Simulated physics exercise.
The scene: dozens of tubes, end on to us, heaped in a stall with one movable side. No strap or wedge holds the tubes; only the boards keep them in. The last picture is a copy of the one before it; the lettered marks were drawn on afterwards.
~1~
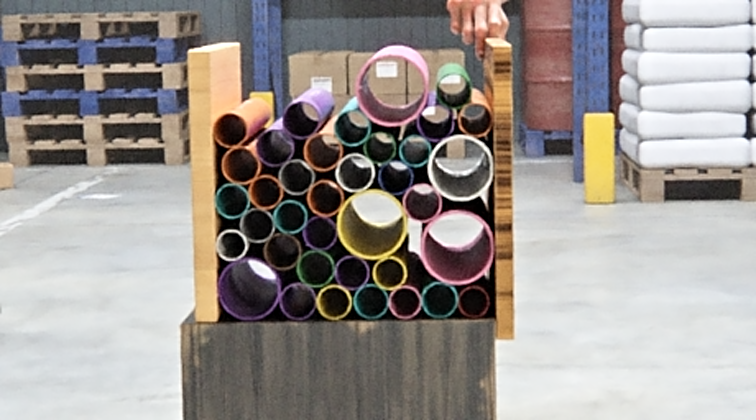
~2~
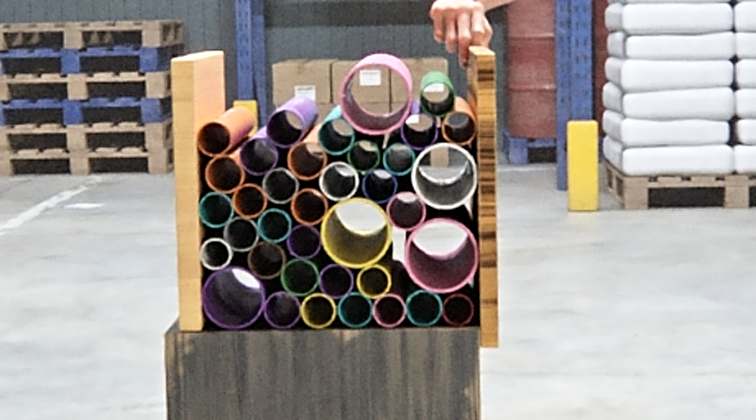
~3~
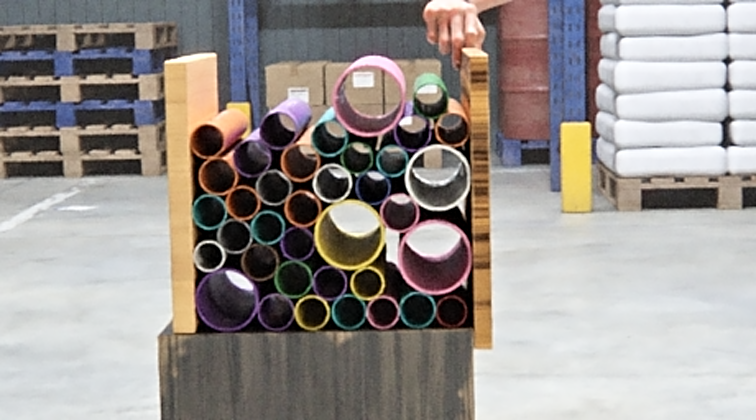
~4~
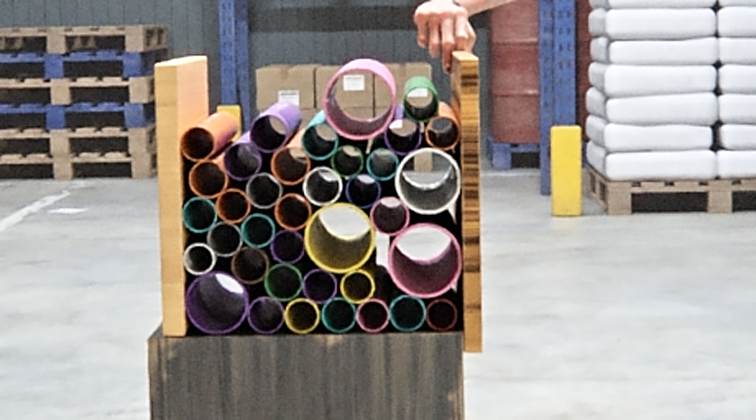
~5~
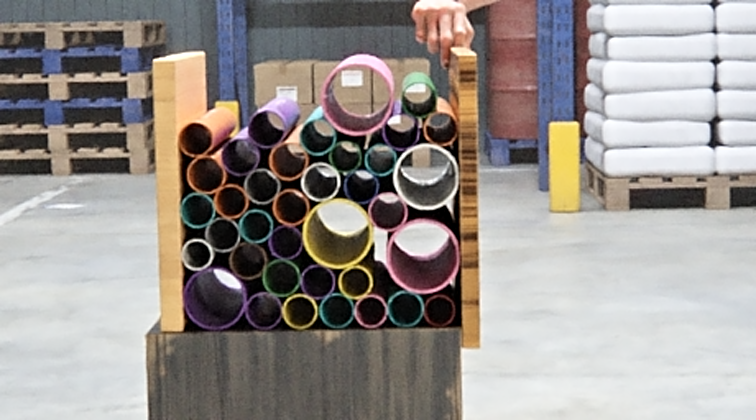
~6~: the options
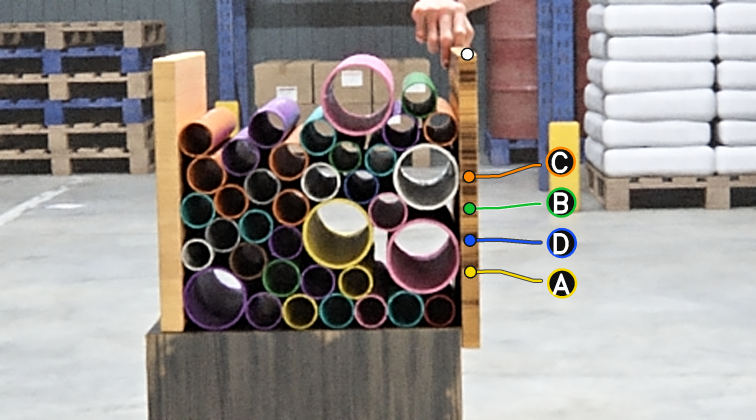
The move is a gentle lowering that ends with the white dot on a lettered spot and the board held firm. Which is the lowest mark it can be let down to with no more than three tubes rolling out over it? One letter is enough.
The last mark within the limit is B.
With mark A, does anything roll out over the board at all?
Yes, at A.
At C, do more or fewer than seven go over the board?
It loses fewer than seven.
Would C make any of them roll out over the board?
At C: Yes.
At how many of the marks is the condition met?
Two of the four.
On the marked copy, A at (470, 272); B at (469, 209); C at (469, 177); D at (470, 240); the white dot at (467, 55).
Following B. Soon after the start, top of the board (459, 124).
Later, top of the board (460, 202).
In the end, top of the board (460, 208), two out over the board.
As for the rest, A more than three out over the board; C two out over the board; D more than three out over the board.
